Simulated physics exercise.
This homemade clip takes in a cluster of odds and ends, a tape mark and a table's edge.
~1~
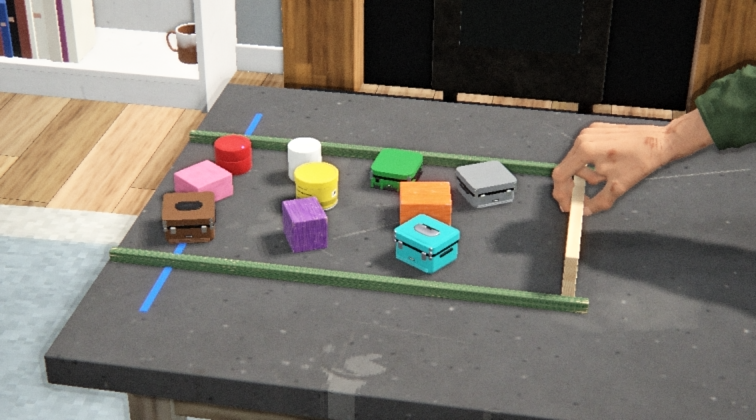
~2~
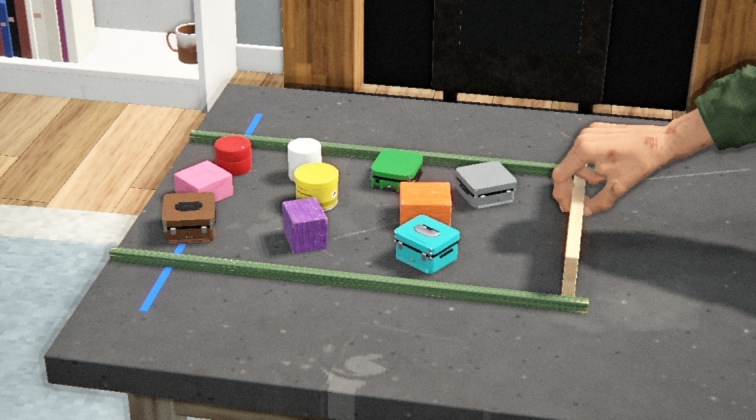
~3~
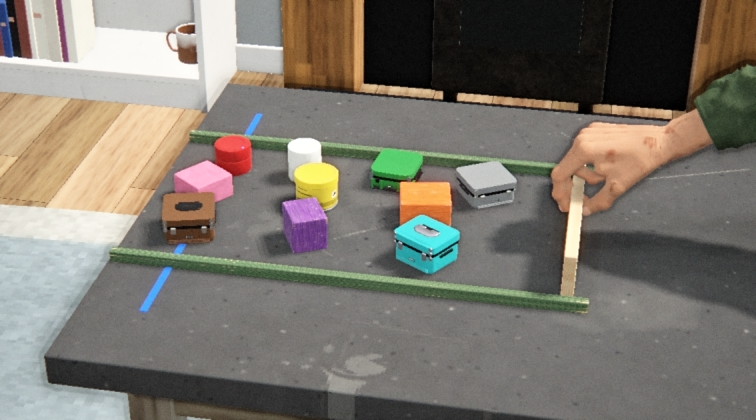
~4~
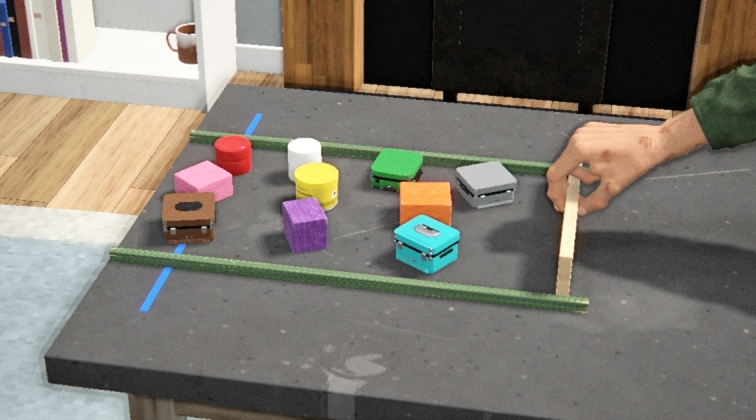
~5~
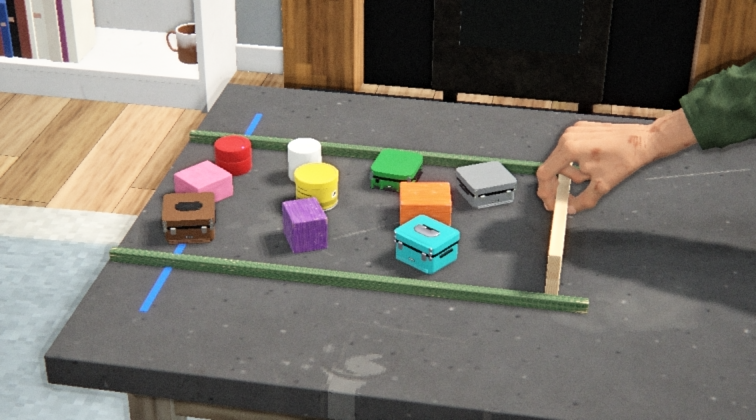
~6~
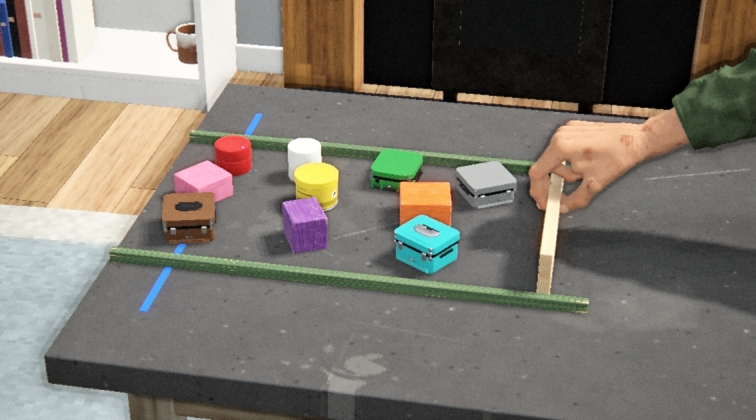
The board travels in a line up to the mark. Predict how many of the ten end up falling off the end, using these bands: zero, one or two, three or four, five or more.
The count that falls off the end is five or more.
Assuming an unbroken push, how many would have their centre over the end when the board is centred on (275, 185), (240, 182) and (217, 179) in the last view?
1, 3 and 6.
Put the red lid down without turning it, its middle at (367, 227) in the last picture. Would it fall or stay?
Placed like that, the red lid keeps its spot.
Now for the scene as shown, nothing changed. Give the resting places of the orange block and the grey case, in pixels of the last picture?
Final positions - orange block around (189, 180), grey case around (208, 154).
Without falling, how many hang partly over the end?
0 overhanging.
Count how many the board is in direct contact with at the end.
4.
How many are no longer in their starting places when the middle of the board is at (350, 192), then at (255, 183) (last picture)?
First 8, after that 10.
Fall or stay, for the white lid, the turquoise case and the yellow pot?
Result: White lid gone, turquoise case safe, yellow pot gone.
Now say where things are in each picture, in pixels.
Pink block (203, 184); brown case (189, 218); red lid (233, 155); board (576, 215); tape (209, 200), in the first frame.
Brown case (189, 218); purple block (305, 225), in the second frame.
Red lid (233, 156); orange block (425, 206), in the third frame.
Pink block (203, 185); turquoise case (426, 245), in the fourth frame.
Brown case (189, 218); white lid (305, 161), in the fifth frame.
Pink block (203, 185); brown case (189, 218); red lid (233, 156); board (553, 213); tape (209, 200), in the sixth frame.
Soon after, none off yet; pink block at rest near (203, 185); brown case at rest near (189, 218); red lid at rest near (233, 156).
In the end, the number that fall off is five or more; gone, green case, yellow pot, white lid, red lid, brown case and pink block.
